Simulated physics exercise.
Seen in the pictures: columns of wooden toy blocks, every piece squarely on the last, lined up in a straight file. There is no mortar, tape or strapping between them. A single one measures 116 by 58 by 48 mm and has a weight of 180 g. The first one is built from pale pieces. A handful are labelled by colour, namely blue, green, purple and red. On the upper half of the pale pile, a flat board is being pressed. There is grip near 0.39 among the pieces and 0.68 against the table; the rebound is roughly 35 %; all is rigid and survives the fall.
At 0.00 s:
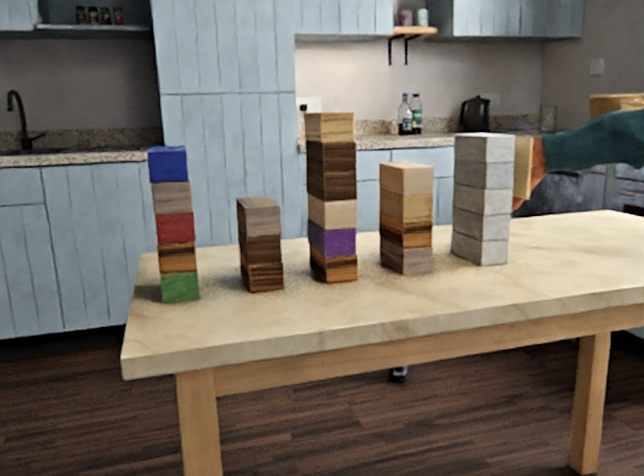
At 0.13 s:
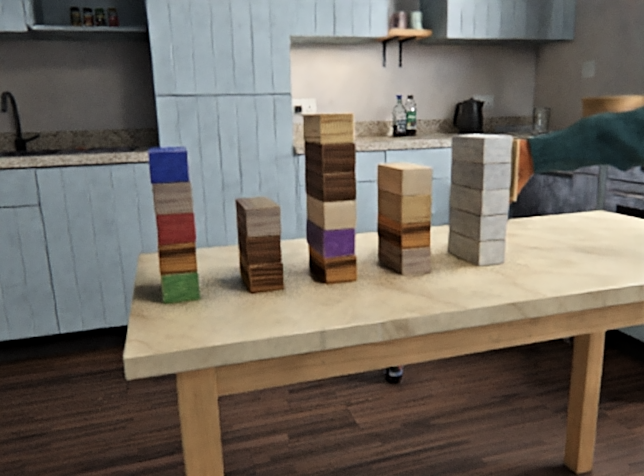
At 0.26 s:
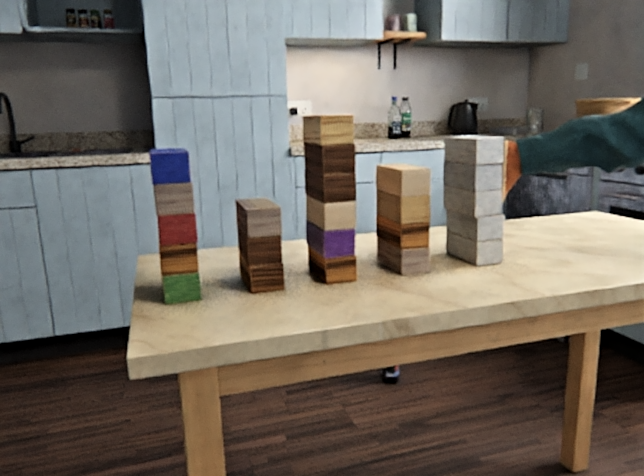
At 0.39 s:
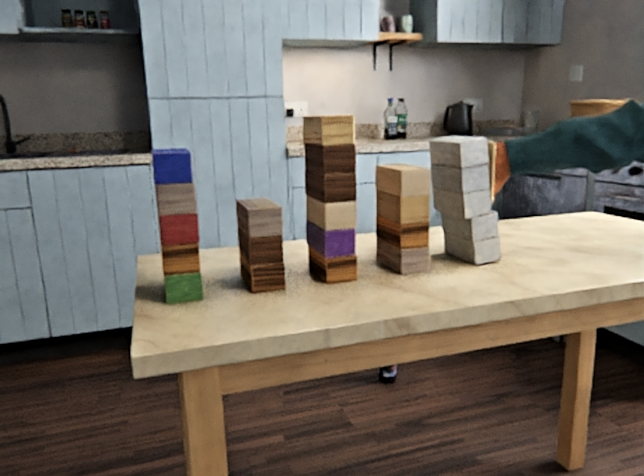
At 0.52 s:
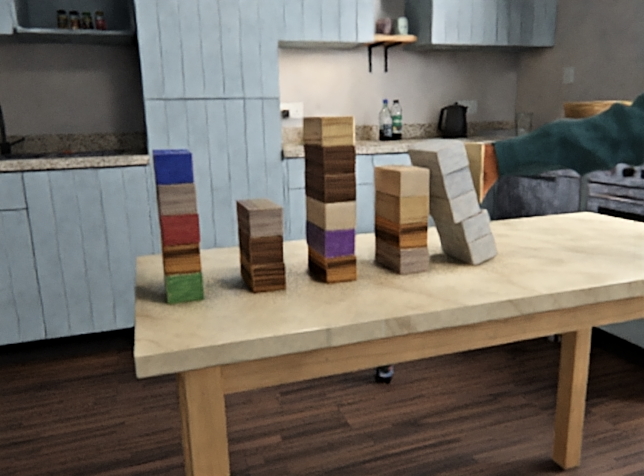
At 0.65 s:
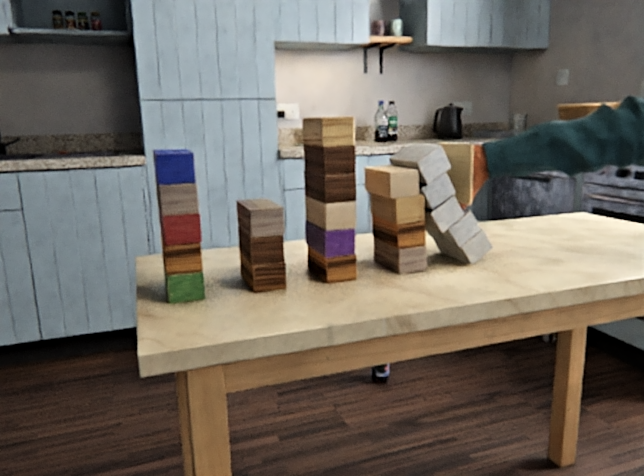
A hand pressing a board against a pale block stack, tilting it leftward into the neighbouring column and shifting its top block.
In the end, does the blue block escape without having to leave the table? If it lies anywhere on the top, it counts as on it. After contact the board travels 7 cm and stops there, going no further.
No.
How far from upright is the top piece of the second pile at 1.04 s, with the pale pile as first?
About 20 degrees from upright.
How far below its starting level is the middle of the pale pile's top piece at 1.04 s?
Some 6 centimetres.
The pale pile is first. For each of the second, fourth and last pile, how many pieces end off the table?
As for pieces, it's second 0, fourth 0 and last 4.
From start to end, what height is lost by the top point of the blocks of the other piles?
Something like 16 cm, give or take.
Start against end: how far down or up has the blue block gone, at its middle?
Looks like it winds up about 94 centimetres lower.
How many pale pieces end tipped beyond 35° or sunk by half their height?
That makes 5 in all.
After 1.04 s, 5 of the pale pile down; none of the 18 other blocks off the table, 10 disturbed; blue block unmoved; purple block 7° from how it stood.
After 1.60 s, 5 of the pale pile down; none of the 18 other blocks off the table, 18 disturbed; blue block on its side; purple block 42° from how it stood, 24 mm lower.
After 2.08 s, 5 of the pale pile down; 6 of the 18 other blocks off the table; blue block upside down; red block on its side.
In the end (2.3 s), 5 of the pale pile down; 6 of the 18 other blocks off the table; blue block upside down; red block upside down; green block 49° from how it stood.
